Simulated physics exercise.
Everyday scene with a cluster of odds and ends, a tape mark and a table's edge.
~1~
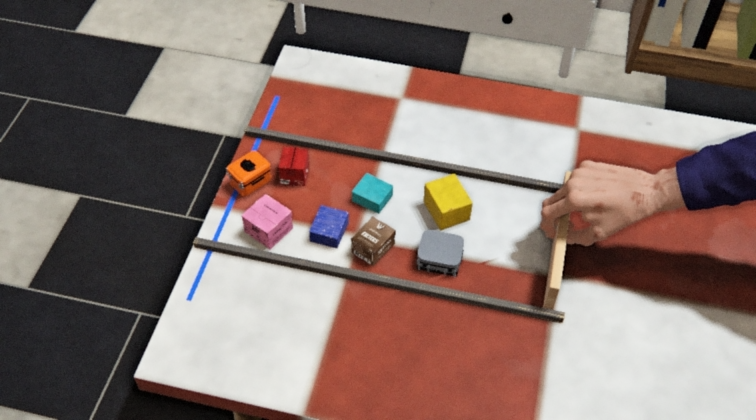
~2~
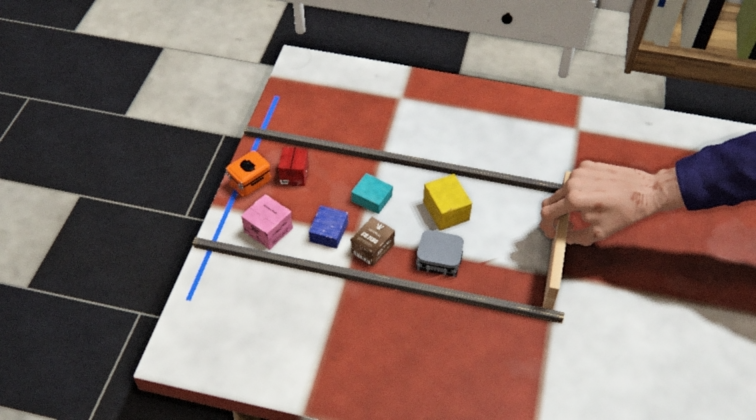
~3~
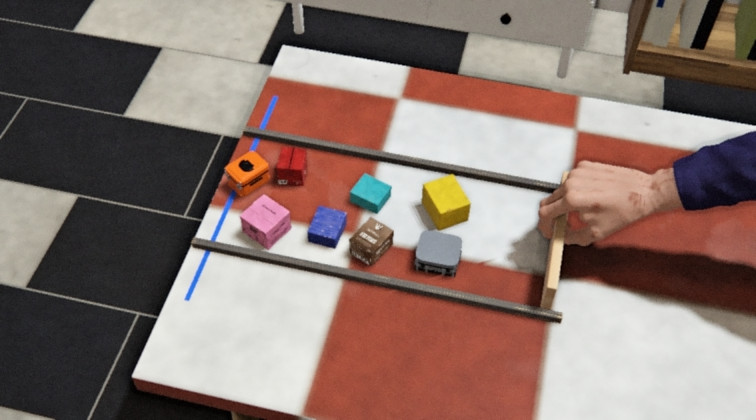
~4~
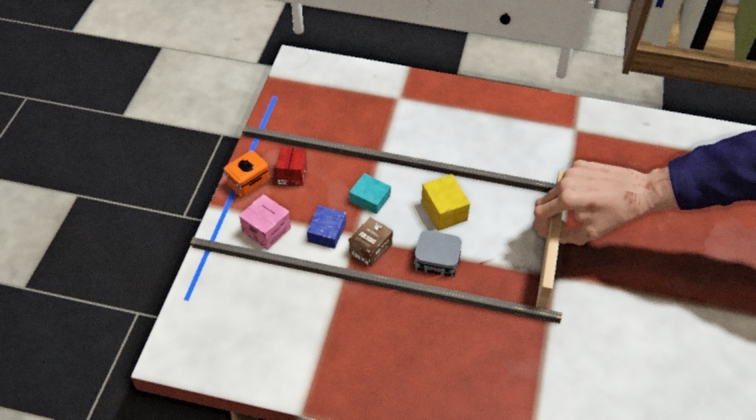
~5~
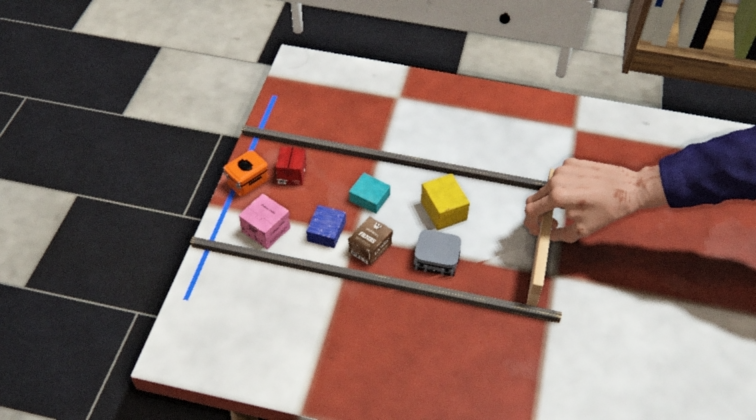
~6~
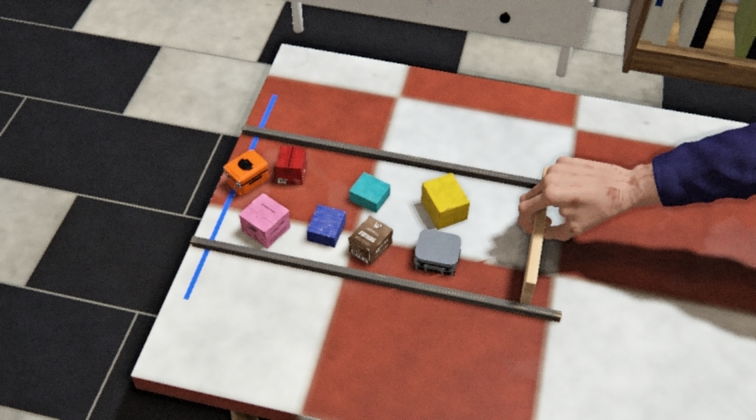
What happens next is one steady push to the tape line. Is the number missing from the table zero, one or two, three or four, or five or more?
The push drops five or even more off the table.
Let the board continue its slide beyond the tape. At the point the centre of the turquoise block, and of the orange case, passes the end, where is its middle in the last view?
Its middle is about (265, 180) and about (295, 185).
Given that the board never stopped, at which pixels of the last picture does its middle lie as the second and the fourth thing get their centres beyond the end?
At (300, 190) for the second, at (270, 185) for the fourth.
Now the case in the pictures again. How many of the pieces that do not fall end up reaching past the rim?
It totals 2.
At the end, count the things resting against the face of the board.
In contact: 2.
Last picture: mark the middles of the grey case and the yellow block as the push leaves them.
In the last picture the grey case sits at (203, 205) while the yellow block sits at (229, 152).
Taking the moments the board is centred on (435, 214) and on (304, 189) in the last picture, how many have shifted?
Respectively 3 and 8.
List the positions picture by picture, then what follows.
The first frame shows orange case (250, 174); pink box (268, 222); red box (294, 166); board (560, 239); tape (237, 189).
The second frame shows pink box (267, 222); turquoise block (372, 194).
The third frame shows red box (292, 167); blue block (327, 227).
The fourth frame shows orange case (247, 174); yellow block (445, 203).
The fifth frame shows pink box (265, 222); brown box (370, 241).
The sixth frame shows orange case (247, 173); pink box (265, 221); red box (292, 166); board (537, 234); tape (235, 188).
A little later, none off yet; orange case at rest near (247, 173); pink box at rest near (265, 221); red box at rest near (292, 166).
Next, none off yet; orange case at rest near (247, 173); pink box shifted well along near (206, 213); red box shifted about its own width near (270, 155).
When it is over, the number that fall off is five or more; down, brown box, turquoise block, blue block, red box, pink box and orange case.
